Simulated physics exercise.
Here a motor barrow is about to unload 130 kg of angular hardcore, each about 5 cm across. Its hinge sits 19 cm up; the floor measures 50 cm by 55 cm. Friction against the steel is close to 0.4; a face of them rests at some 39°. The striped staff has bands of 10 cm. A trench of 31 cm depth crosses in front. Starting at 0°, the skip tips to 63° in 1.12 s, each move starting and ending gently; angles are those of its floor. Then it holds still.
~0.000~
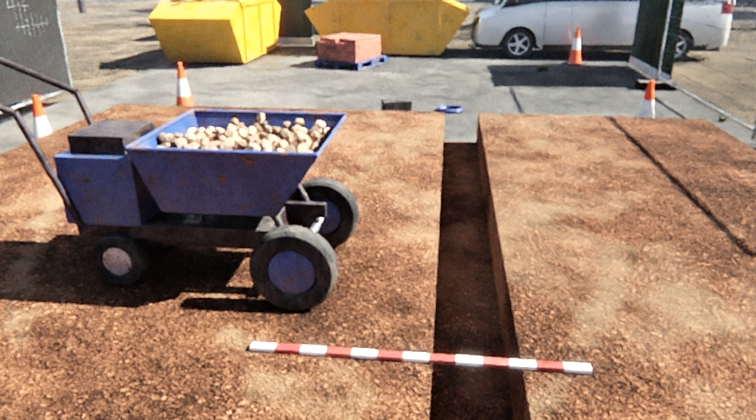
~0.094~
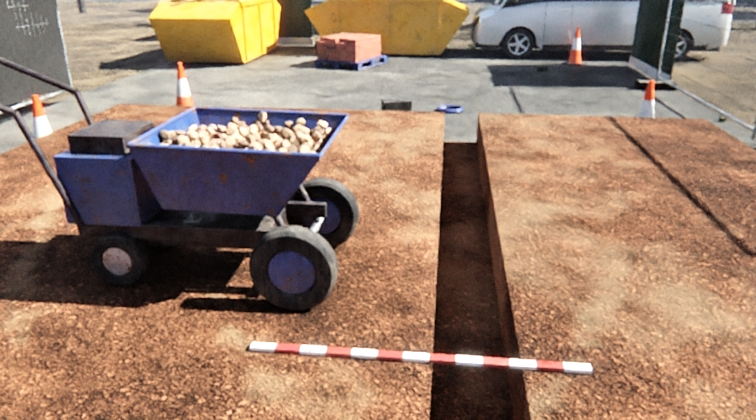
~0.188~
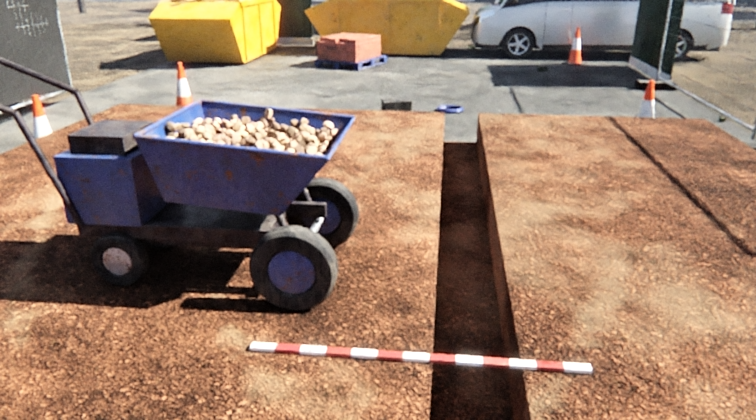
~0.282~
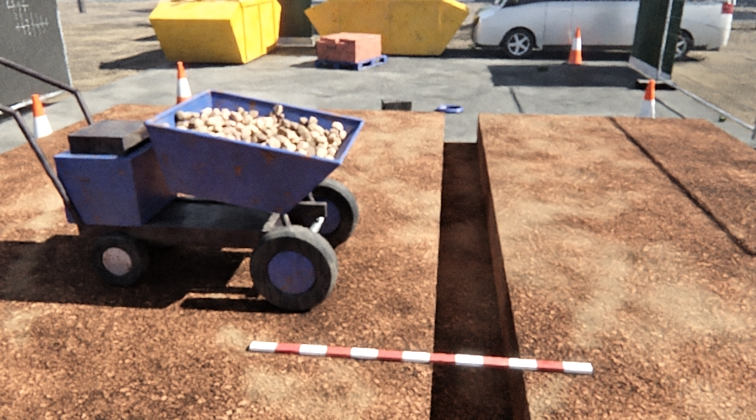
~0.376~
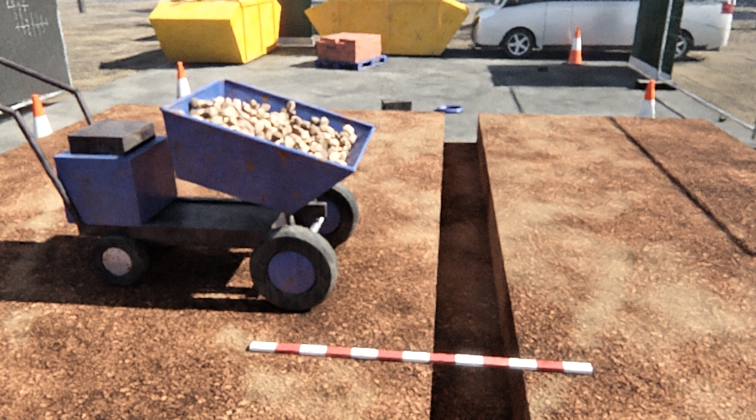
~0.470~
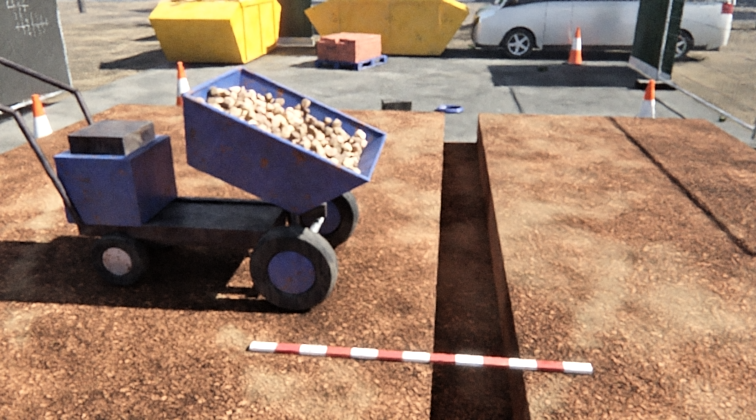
A blue motor barrow loaded with pale stones stood beside a narrow trench, and its skip slowly tilted toward the right, the back end rising steadily while the wheels stayed in place.
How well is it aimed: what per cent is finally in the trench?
Some 32 per cent of it.
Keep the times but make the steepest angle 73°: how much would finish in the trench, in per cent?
In that case some 85 per cent.
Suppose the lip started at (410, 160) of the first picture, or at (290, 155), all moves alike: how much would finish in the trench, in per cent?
About 5 and 25 per cent.
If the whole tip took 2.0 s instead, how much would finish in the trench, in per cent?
It would be near 25 per cent.
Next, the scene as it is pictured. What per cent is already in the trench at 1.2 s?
Some 5 per cent.
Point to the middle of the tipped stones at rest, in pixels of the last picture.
Near (472, 333).
After 0.8 s the floor is at 53°; 100 % in the skip; the foremost stones are at (399, 196).
After 1.2 s the floor is at 63°; 95 % in the skip, 2 % short of the trench, 4 % in the trench; the foremost stones are at (467, 266).
After 1.6 s the floor is at 63°; 76 % in the skip, 2 % short of the trench, 21 % in the trench; the foremost stones are at (503, 313).
After 3.5 s the floor is at 63°; 67 % in the skip, 1 % short of the trench, 32 % in the trench; the foremost stones are at (509, 316).
